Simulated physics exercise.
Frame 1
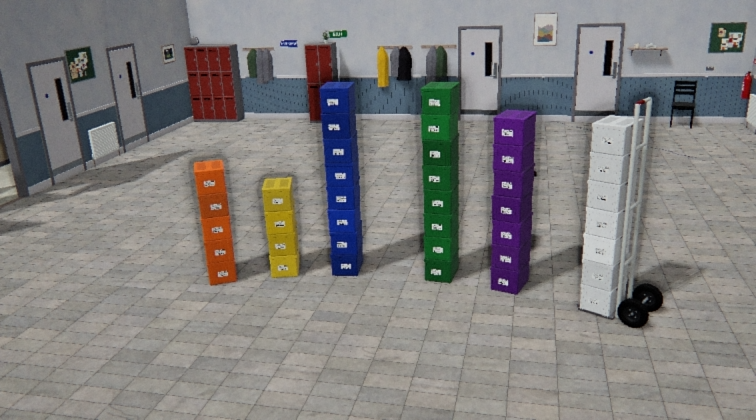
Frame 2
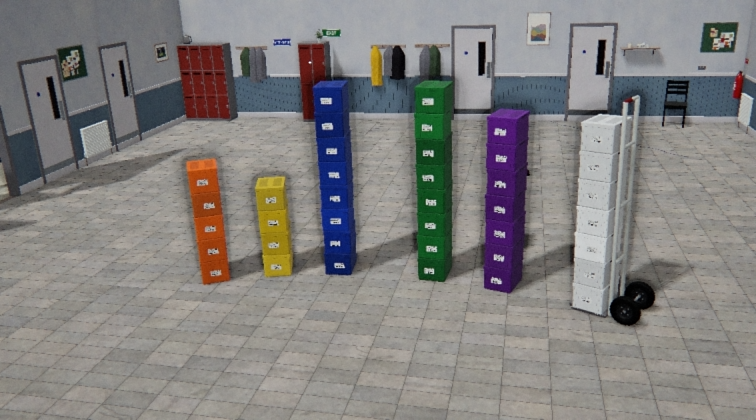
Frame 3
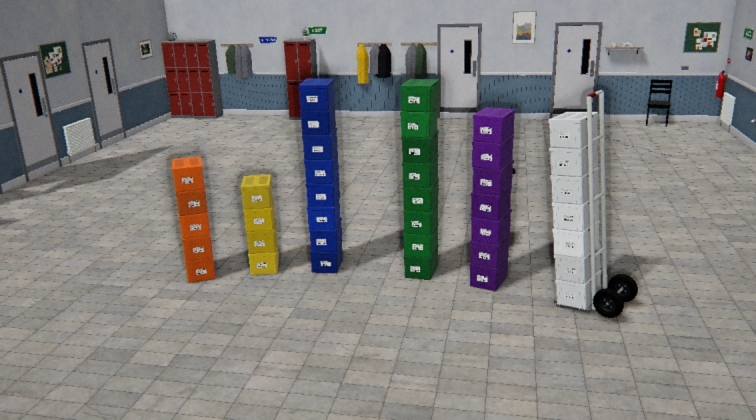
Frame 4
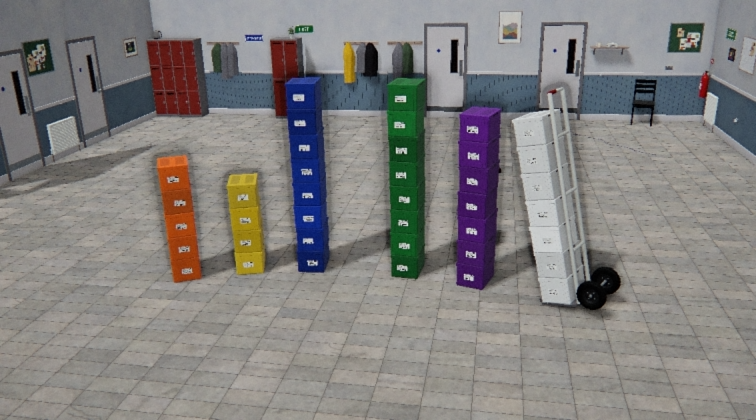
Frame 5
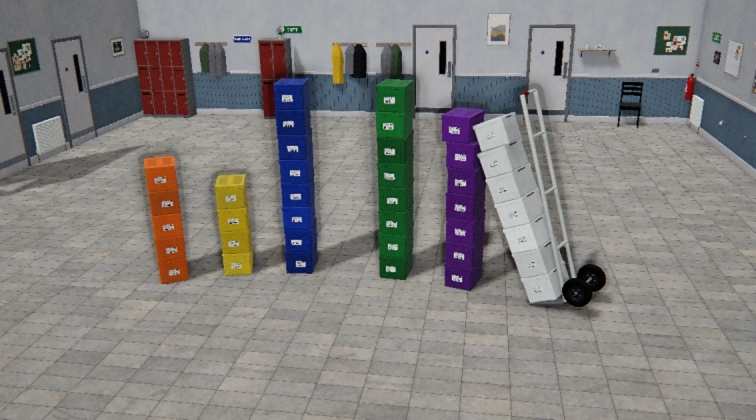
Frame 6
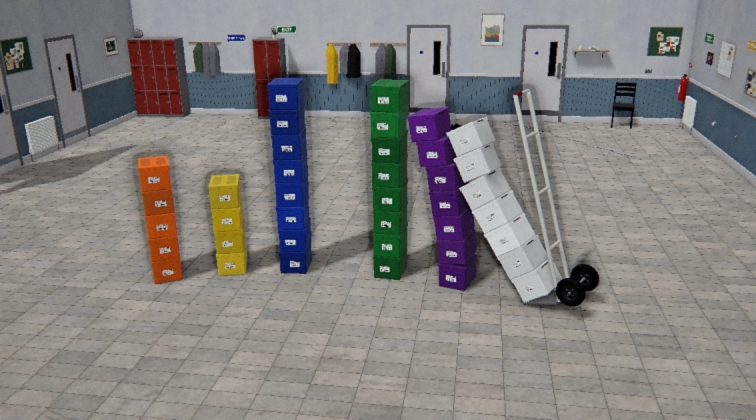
A tall white stack of boxes on a hand truck leans left and slides apart into a slanting column, pressing against the purple stack, whose upper boxes shift and tilt left. Green, blue, yellow and orange stacks stand still farther left on a grey paved floor. The slightly raised view pans gently right across a hall with doors, red lockers and hanging coats.
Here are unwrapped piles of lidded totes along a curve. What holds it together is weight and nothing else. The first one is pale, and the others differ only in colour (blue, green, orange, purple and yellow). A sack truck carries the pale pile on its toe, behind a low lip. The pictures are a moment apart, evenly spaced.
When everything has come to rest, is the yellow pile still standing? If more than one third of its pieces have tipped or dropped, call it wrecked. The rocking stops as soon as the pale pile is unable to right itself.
No.
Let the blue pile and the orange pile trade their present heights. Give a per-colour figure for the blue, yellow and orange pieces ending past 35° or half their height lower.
Once things settle, you'd count blue 5, yellow 4, orange 8 down.
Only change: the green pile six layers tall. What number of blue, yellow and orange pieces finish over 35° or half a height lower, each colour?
Tally - blue 7, yellow 4, orange 5.
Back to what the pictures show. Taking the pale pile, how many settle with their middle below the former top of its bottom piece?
The number is 7.
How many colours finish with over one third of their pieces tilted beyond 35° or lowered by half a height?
Tallying it up by colour gives 5.
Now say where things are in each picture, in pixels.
In the first picture (we follow the side turned to the camera; the camera pans a little), truck frame (633, 151) level; top yellow tote (277, 201); top green tote (436, 102); no other piece has moved.
Truck frame (623, 149) rocked barely; top yellow tote (270, 200), in the second picture.
Truck frame (590, 142) rocked a little, top of the pale pile leaning a little; top yellow tote (256, 198); no other piece has moved, in the third picture.
Truck frame (556, 138) rocked a little, top of the pale pile leaning a little; top yellow tote (242, 197); no other piece has moved, in the fourth picture.
Truck frame (531, 138) rocked clearly, top of the pale pile leaning clearly; top yellow tote (230, 198); top purple tote (455, 130) displaced a little; one has shifted, in the fifth picture.
Truck frame (524, 138) rocked clearly, top of the pale pile leaning well over; top yellow tote (224, 198); top purple tote (422, 129) tipped a little; 6 stirred so far, in the sixth picture.
Soon, 7 of the pale pile down; none of the 4 yellow totes down (11 of 32 in all colours); top yellow tote unmoved; top purple tote tipped well over, some two heights lower.
A while on, 7 of the pale pile down; 3 of the 4 yellow totes down (25 of 32 in all colours); top yellow tote tipped well over, half its height lower; top blue tote on its side.
Finally, 7 of the pale pile down; 4 of the 4 yellow totes down (30 of 32 in all colours); top yellow tote on its side; top green tote on its side. Seen by the last camera, middles, top yellow tote near (101, 243), top green tote near (265, 212).
